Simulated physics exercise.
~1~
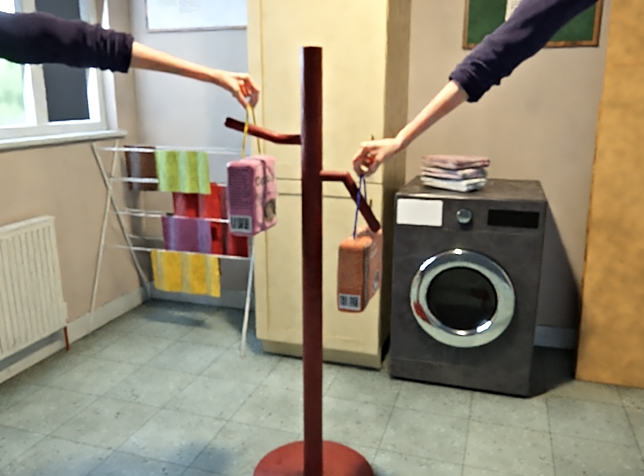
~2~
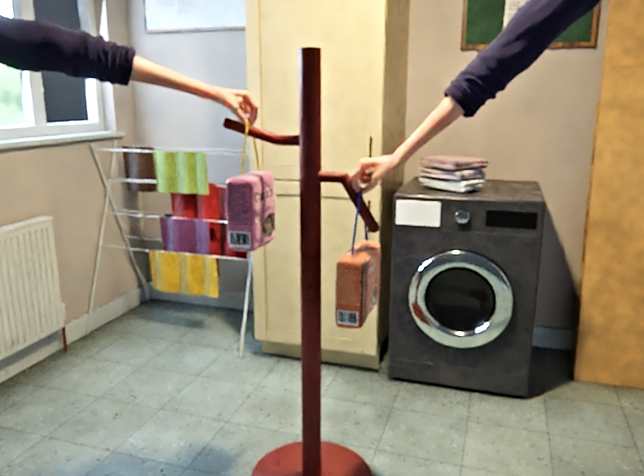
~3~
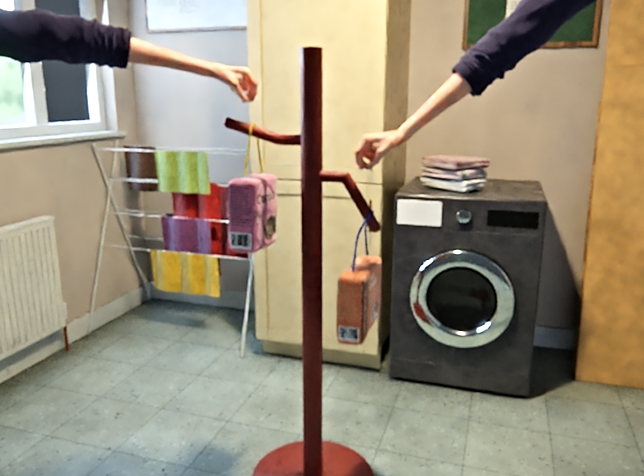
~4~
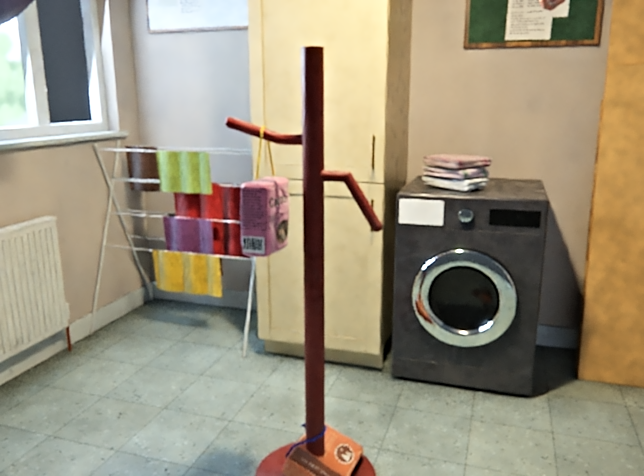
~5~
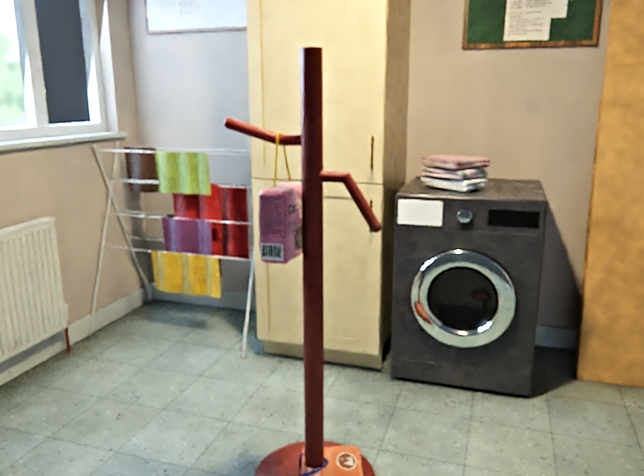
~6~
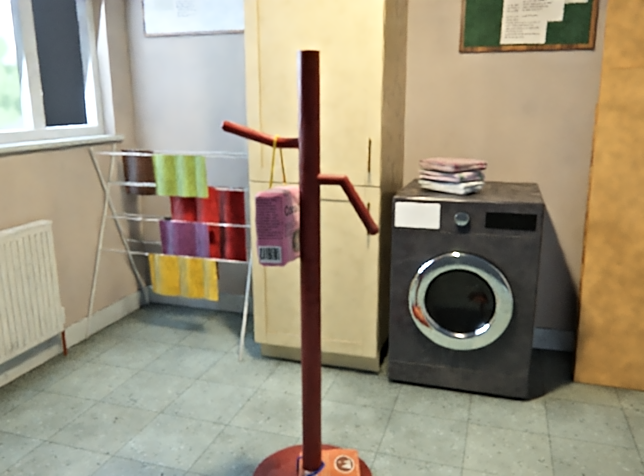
Two hands hanging a pink sack and an orange bag on a red stand, the orange one dropping to the floor.
